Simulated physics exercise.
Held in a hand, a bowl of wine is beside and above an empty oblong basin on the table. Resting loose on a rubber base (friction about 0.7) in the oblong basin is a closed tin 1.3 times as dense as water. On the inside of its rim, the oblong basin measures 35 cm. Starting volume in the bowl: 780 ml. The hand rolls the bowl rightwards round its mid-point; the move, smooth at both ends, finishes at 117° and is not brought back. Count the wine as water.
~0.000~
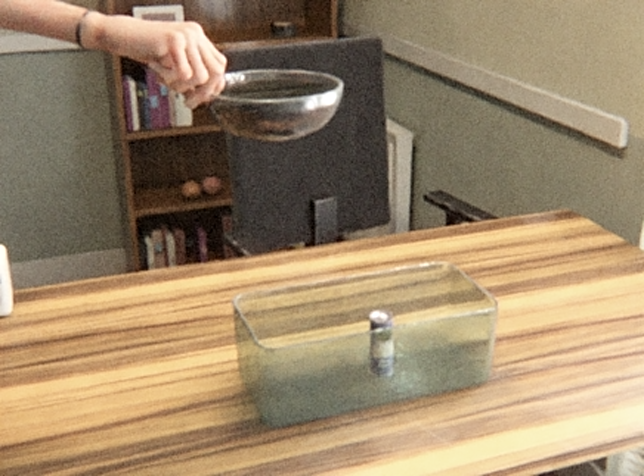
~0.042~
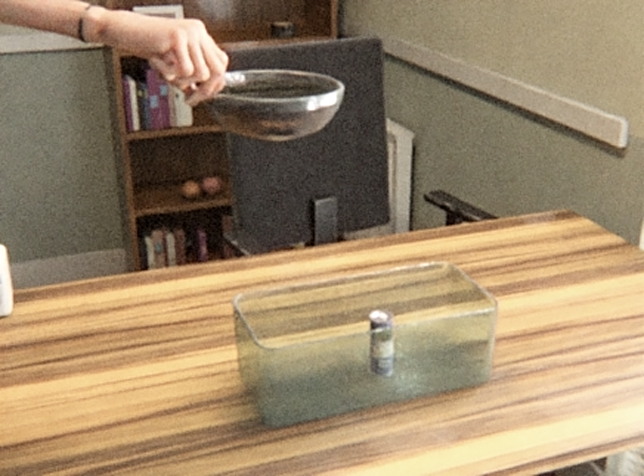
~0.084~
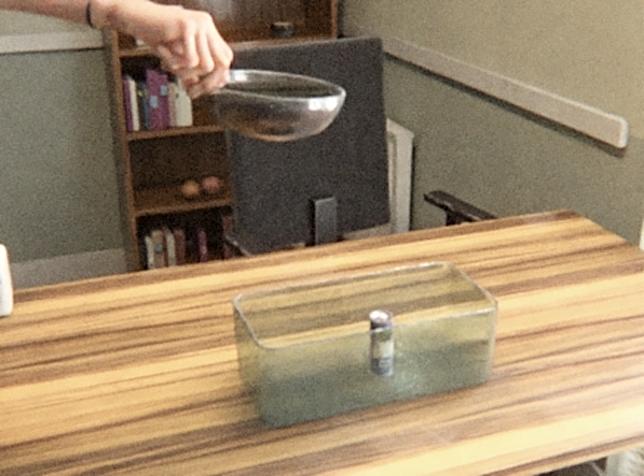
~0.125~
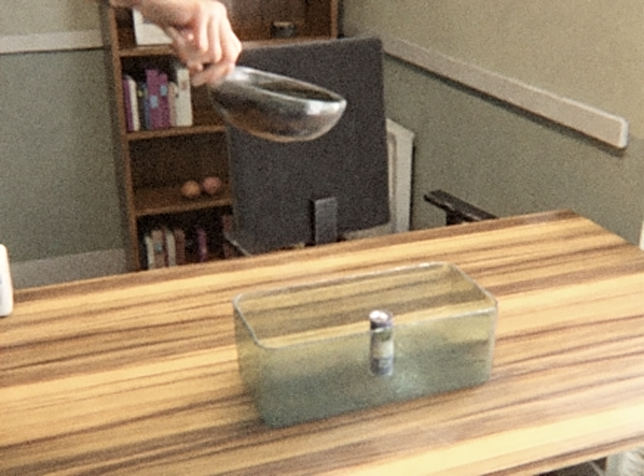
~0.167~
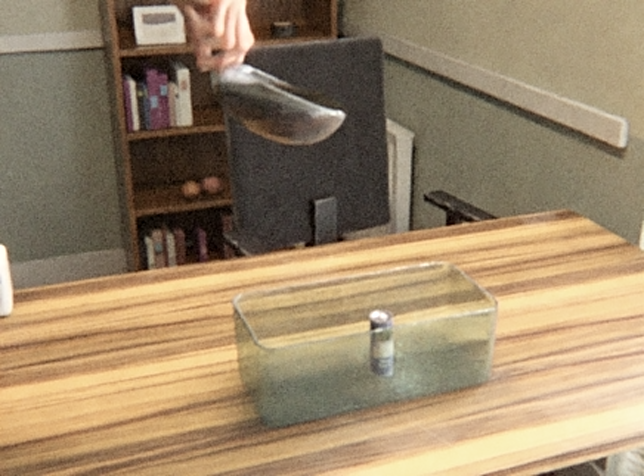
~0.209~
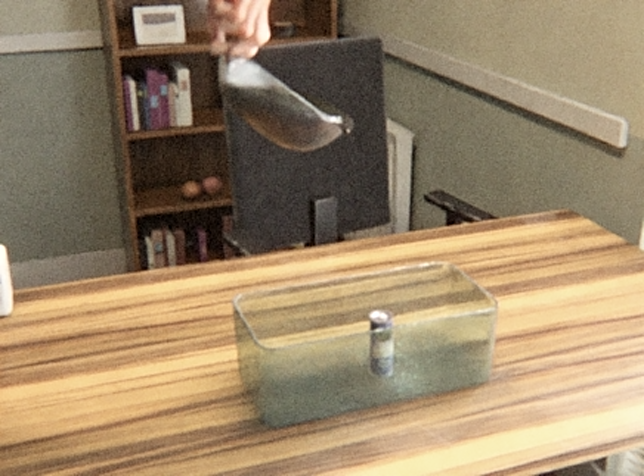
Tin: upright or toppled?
It's bound to withstand the flow.
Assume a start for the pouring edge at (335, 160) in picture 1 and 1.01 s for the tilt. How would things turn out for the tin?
Then the tin remains standing.
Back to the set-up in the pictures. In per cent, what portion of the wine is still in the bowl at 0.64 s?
Close to 0 percent of the whole amount.
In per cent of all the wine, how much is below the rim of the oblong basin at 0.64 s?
Some 92 per cent.
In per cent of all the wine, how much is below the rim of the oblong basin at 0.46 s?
Near 22 in a hundred.
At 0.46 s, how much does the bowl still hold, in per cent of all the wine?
About 0 per cent.
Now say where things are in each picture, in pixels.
It leans 0°; its right rim is at (337, 81); the wine meets the walls at (204, 97) and (333, 86); the oblong basin's rim runs from (245, 323) to (474, 284); the tin's top is at (381, 319), in the first picture.
It leans 2°; its right rim is at (337, 83); the wine meets the walls at (205, 96) and (333, 88), in the second picture.
It leans 7°; its right rim is at (339, 89); the wine meets the walls at (207, 92) and (334, 92), in the third picture.
It leans 15°; its right rim is at (340, 99); the wine meets the walls at (210, 87) and (336, 95), in the fourth picture.
It leans 26°; its right rim is at (339, 113); the wine meets the walls at (216, 85) and (329, 102); 4 per cent is over the edge, in the fifth picture.
It leans 39°; its right rim is at (335, 128); the wine meets the walls at (222, 86) and (316, 106); 13 per cent is over the edge, in the sixth picture.
Then, 0.46 s in, the tilt is 111° and 0 per cent is still to pour; the tin stands where it began.
Then, 0.64 s in, the tilt is 117° and 0 per cent is still to pour; the tin stands where it began.
Then, 0.82 s in, the tilt is 117° and 0 per cent is still to pour; the tin stands where it began.
Then, 1.03 s in, the tilt is 117° and 0 per cent is still to pour; the tin stands where it began.
Finally, the tin stands where it began.
